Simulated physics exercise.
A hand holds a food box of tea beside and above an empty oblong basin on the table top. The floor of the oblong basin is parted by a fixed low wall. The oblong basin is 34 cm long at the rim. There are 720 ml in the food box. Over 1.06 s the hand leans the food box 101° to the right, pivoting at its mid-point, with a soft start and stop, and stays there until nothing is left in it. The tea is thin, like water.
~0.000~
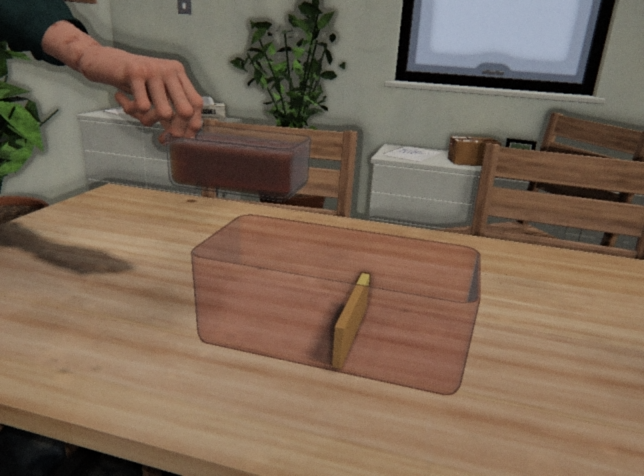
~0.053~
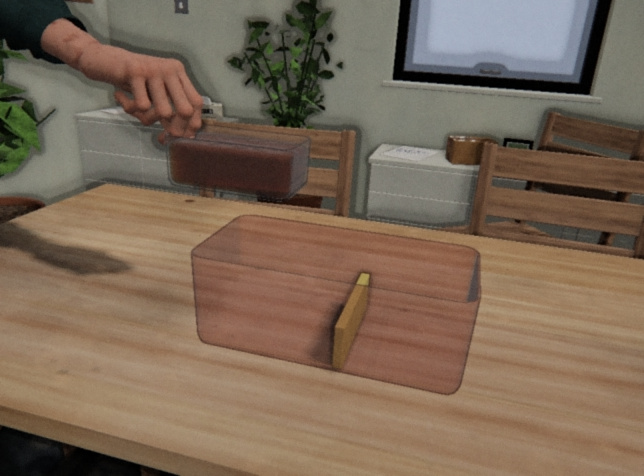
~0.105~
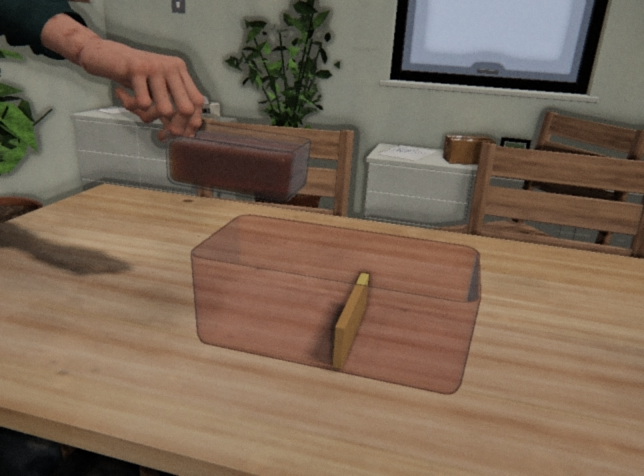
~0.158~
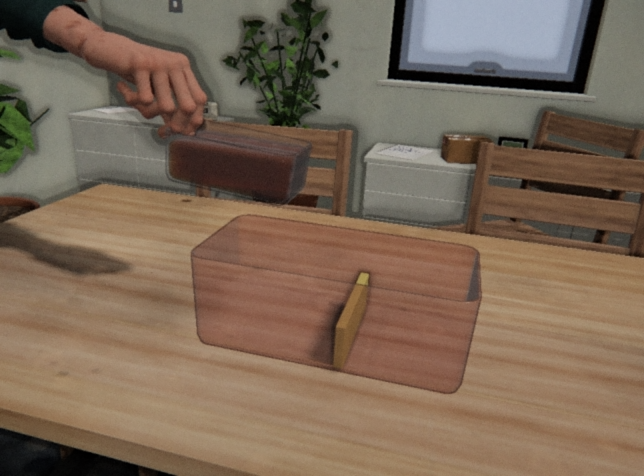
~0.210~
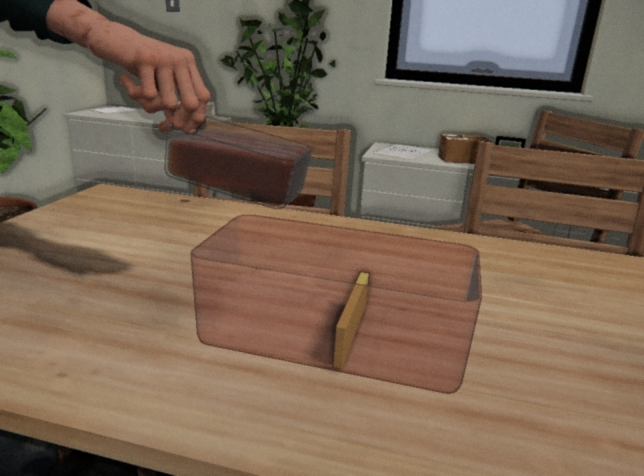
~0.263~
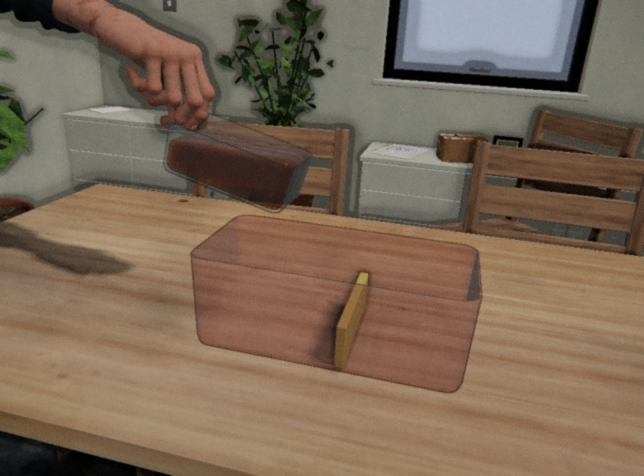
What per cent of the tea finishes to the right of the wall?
About 24 per cent.
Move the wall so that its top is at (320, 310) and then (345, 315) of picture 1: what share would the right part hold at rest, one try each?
First 70, then 50 per cent.
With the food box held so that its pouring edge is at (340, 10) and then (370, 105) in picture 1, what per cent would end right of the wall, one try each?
First 75, then 85 per cent.
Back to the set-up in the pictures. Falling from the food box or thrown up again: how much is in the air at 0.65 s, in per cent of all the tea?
Some 32 per cent.
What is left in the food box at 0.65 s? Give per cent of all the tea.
About 30 per cent.
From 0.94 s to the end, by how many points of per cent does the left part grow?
Near 8 in a hundred.
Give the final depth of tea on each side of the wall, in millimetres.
Left about 18 mm, right about 8 mm.
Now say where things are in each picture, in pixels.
In the first frame, it leans 0°; its right rim is at (302, 145); the tea meets the walls at (186, 137) and (301, 150); the oblong basin's rim runs from (218, 233) to (479, 275); the wall's top is at (354, 299).
In the second frame, it leans 1°; its right rim is at (302, 145); the tea meets the walls at (185, 137) and (301, 151).
In the third frame, it leans 2°; its right rim is at (302, 147); the tea meets the walls at (185, 136) and (302, 152).
In the fourth frame, it leans 5°; its right rim is at (303, 151); the tea meets the walls at (185, 136) and (302, 152).
In the fifth frame, it leans 9°; its right rim is at (304, 156); the tea meets the walls at (186, 135) and (304, 154).
In the sixth frame, it leans 15°; its right rim is at (304, 162); the tea meets the walls at (185, 135) and (306, 156); 1 per cent is over the edge.
After 0.65 s the tilt is 68° and 29 per cent is still to pour, 27 is left of the wall and 12 right of it.
After 0.94 s the tilt is 98° and 7 per cent is still to pour, 68 is left of the wall and 23 right of it.
After 1.24 s the tilt is 101° and 1 per cent is still to pour, 74 is left of the wall and 24 right of it.
After 1.56 s the tilt is 101° and 0 per cent is still to pour, 76 is left of the wall and 24 right of it.
In the end 76 per cent lies left of the wall, 24 right of it and 1 outside.
